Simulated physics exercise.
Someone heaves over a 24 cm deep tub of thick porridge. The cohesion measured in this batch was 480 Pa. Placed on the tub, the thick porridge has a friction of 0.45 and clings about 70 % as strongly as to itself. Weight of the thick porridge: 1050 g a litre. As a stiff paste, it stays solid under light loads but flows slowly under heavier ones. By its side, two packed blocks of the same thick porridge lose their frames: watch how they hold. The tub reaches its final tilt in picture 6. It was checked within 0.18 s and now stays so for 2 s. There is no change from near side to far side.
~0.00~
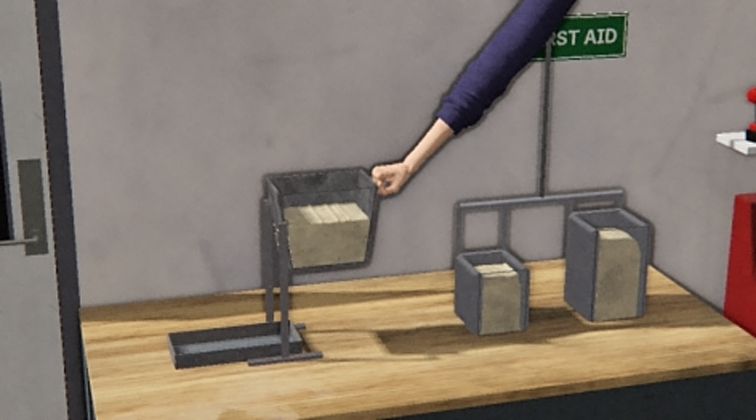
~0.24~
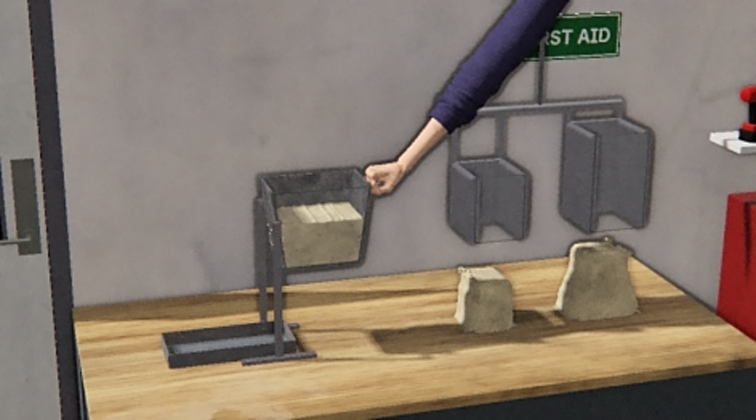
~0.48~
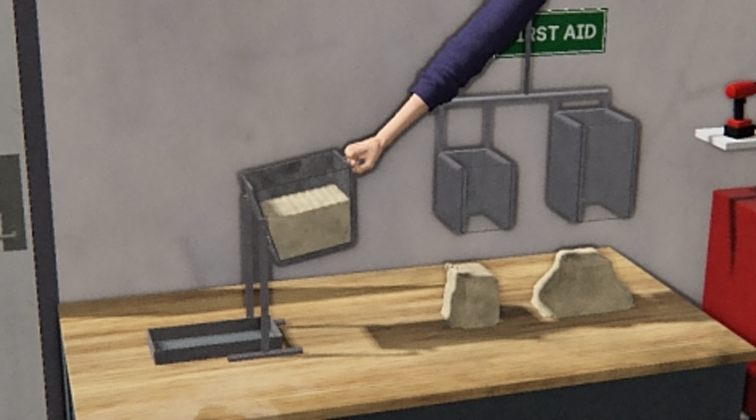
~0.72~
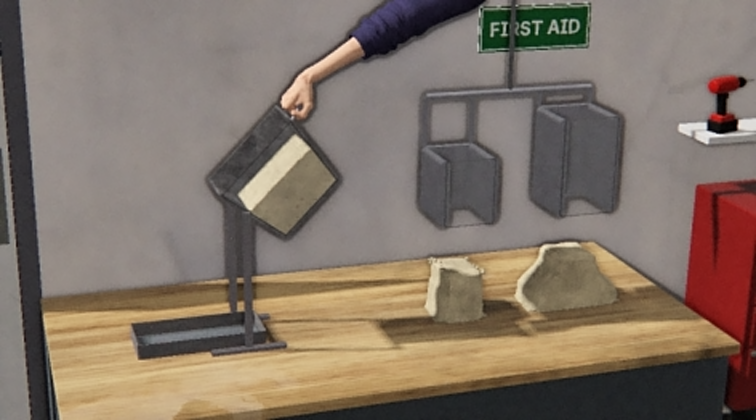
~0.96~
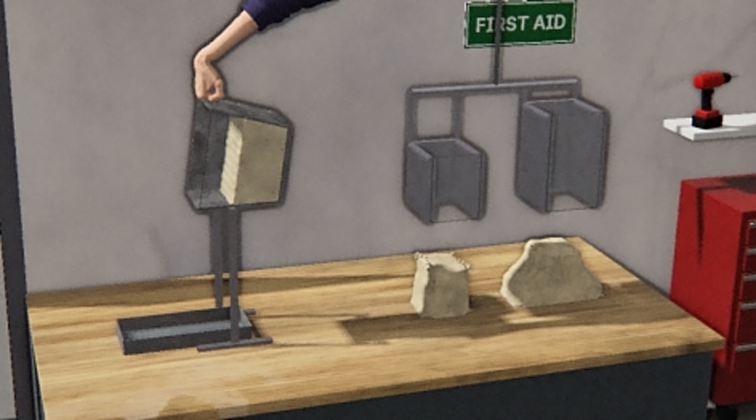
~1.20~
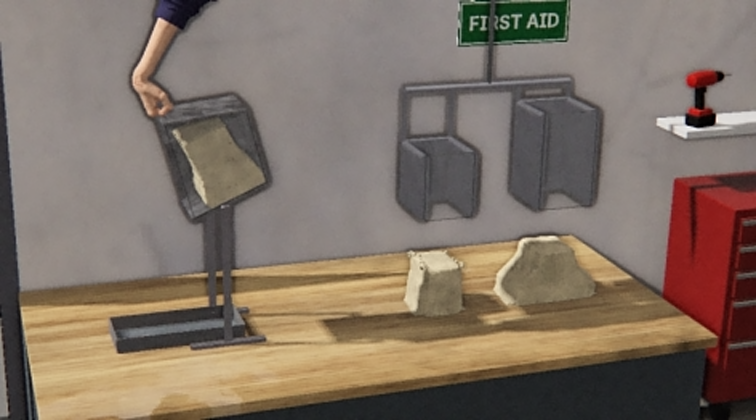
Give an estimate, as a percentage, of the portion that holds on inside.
The portion holding on inside is about 0 %.
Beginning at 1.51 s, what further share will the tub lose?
About 25 percent.
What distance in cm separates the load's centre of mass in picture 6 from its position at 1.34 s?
Around 10 centimetres.
After 1.34 s, the tub is at 105 degrees and holds 72 %.
After 1.51 s, the tub is at 105 degrees and holds 24 %.
After 1.68 s, the tub is at 105 degrees and holds 0 %.
After 1.85 s, the tub is at 105 degrees and holds 0 %.
After 3.20 s, at the end, the tub is at 105 degrees and holds 0 %.
